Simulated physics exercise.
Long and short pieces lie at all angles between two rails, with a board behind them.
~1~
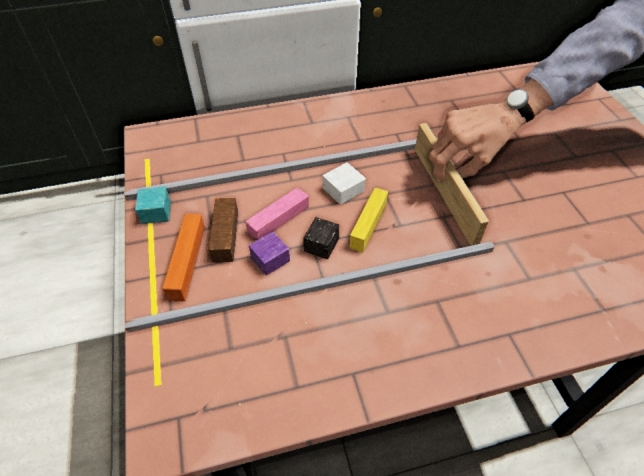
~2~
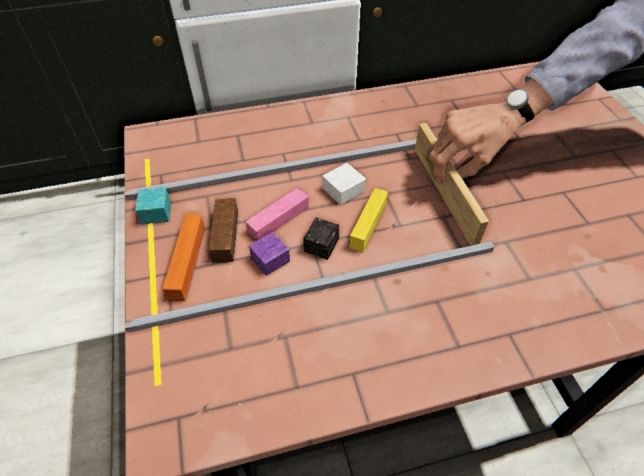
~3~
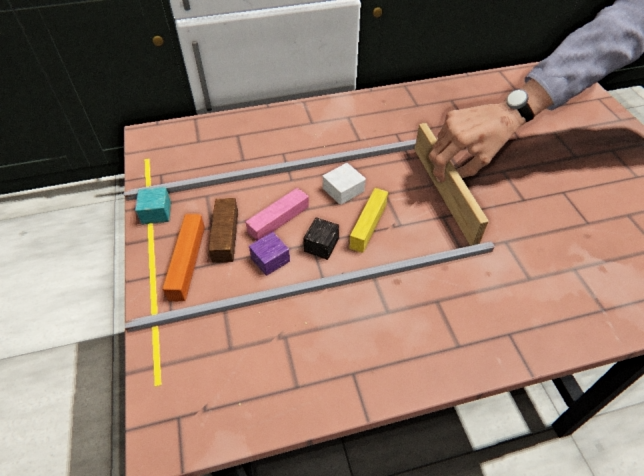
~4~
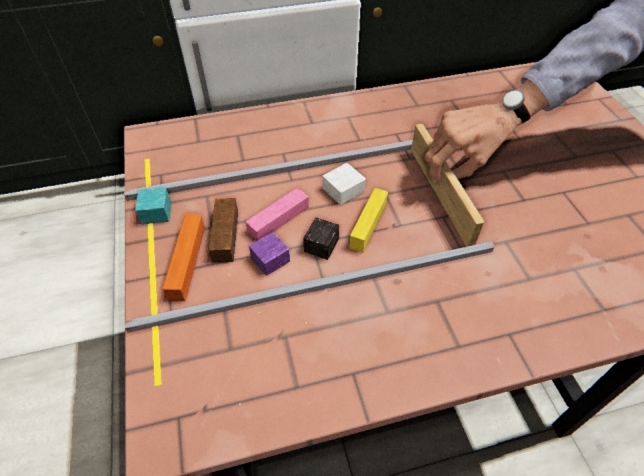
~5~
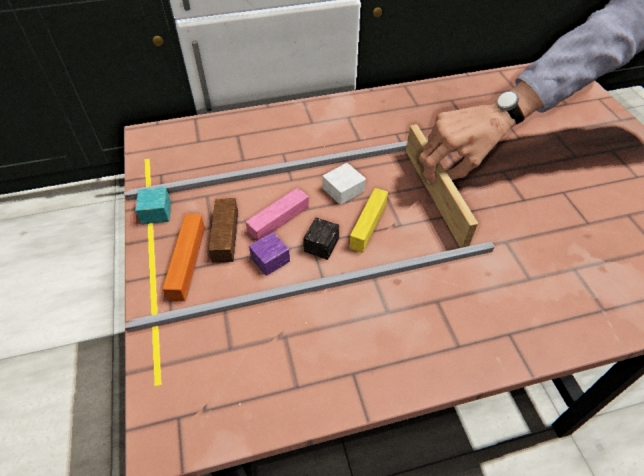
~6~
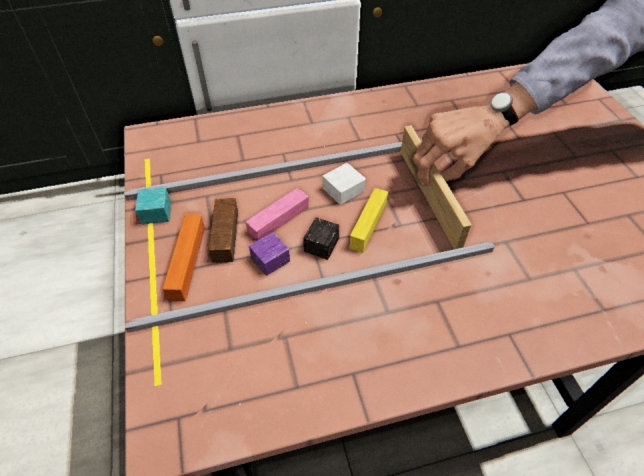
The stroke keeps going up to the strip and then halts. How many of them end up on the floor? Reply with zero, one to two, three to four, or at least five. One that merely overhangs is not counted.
It comes to at least five.
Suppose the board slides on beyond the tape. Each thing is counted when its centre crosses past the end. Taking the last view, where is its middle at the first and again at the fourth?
First around (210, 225), then around (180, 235).
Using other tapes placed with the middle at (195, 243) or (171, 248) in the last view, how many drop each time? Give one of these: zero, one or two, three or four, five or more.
Just one or two; three or four.
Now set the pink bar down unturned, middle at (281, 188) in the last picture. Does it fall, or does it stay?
In that case it goes down.
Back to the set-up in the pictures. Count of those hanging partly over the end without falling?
The overhang total is 1.
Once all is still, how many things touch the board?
I count 2 of them.
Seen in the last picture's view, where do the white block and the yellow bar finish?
Reading them off: First (131, 217); then (142, 267).
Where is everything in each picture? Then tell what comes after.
Turquoise block (154, 205); orange stick (185, 255); brown bar (224, 229); board (447, 181); tape (152, 252), in the first picture.
Orange stick (185, 256); pink bar (278, 214), in the second picture.
Brown bar (224, 229); yellow bar (369, 220), in the third picture.
Turquoise block (154, 205); board (444, 182), in the fourth picture.
Orange stick (185, 256); white block (344, 184), in the fifth picture.
Turquoise block (154, 205); orange stick (185, 256); brown bar (224, 229); board (432, 184); tape (152, 252), in the sixth picture.
Early on, none off yet; turquoise block at rest near (154, 205); orange stick at rest near (185, 256); brown bar at rest near (223, 230).
Finally, the number that fall off is five or more; lost, black block, pink bar, purple block, brown bar, orange stick and turquoise block.
